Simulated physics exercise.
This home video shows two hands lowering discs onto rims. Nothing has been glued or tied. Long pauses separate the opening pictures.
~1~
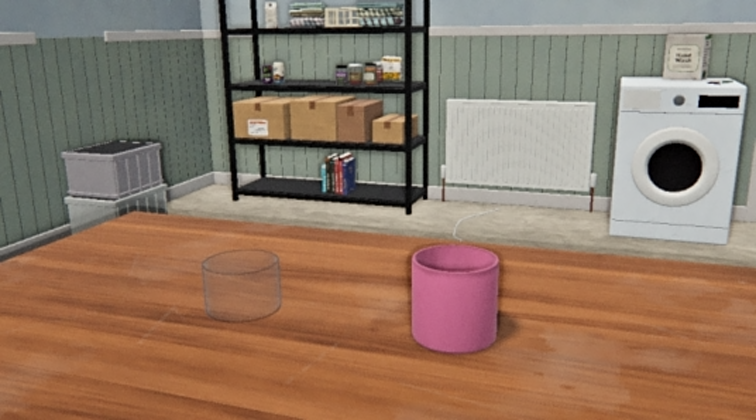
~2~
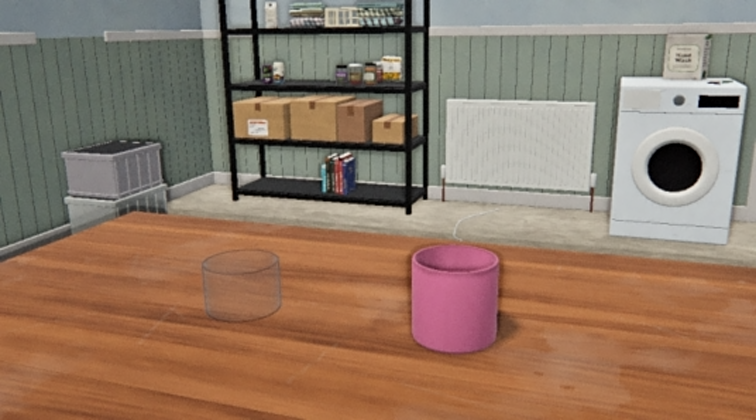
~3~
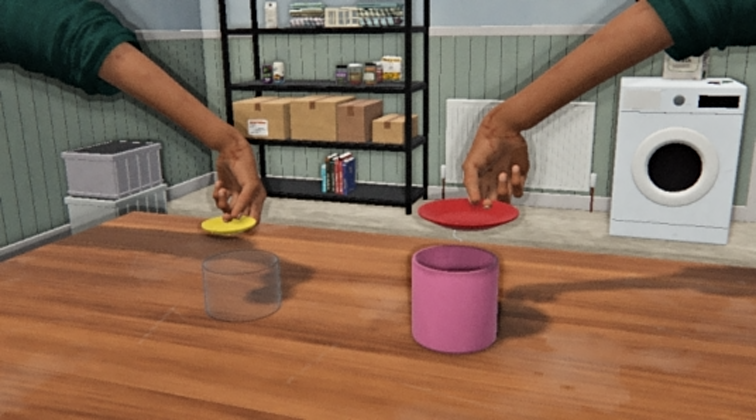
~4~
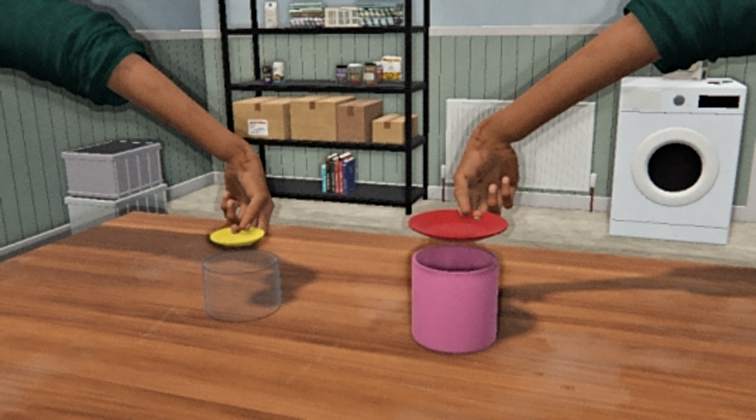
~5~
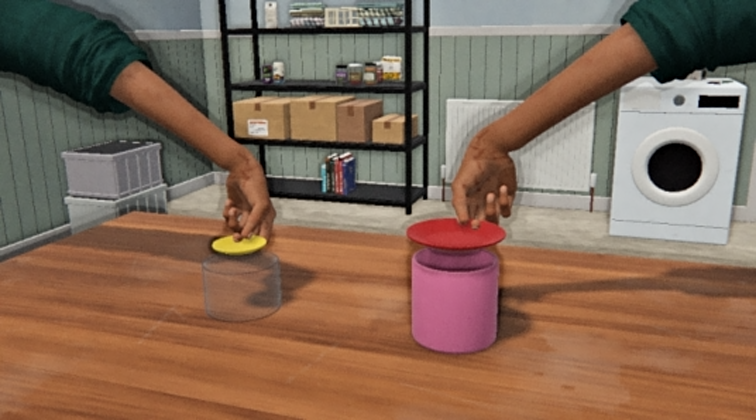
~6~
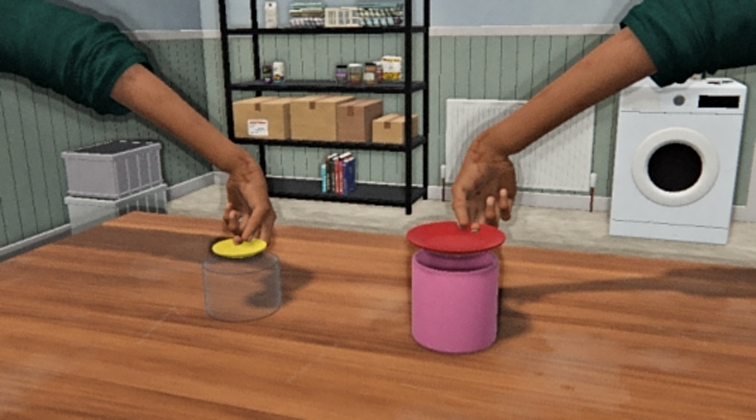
Two hands came in over a clear glass container and a pink jug on a wooden table, then lowered a yellow saucer onto the left rim and a red saucer onto the right, still holding both.
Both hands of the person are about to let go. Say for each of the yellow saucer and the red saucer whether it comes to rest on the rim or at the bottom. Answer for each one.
In the end the yellow saucer won't stay up I'd say; the red saucer will stay up I'd say.
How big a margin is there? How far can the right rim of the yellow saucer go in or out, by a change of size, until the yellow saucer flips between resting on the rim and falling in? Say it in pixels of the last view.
Shift it right by 8 pixels.
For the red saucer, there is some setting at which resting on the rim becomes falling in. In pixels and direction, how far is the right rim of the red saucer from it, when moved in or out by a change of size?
8 px left, roughly.
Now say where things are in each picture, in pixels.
Right jug (455, 297), in the first frame.
Left glass (242, 284), in the second frame.
Still on the way; yellow saucer (229, 227); right jug (455, 297), in the third frame.
Still on the way; red saucer (457, 228); left glass (242, 284), in the fourth frame.
Still on the way; yellow saucer (240, 246); right jug (455, 297), in the fifth frame.
In place, still held; yellow saucer (240, 249); red saucer (456, 241); left glass (242, 284), in the sixth frame.
Then, 0.12 s past the last view, yellow saucer travelled a little near (241, 270); red saucer sitting on the rim near (455, 251).
Finally, the yellow saucer drops inside, near (244, 300); the red saucer covers the opening, near (455, 252).
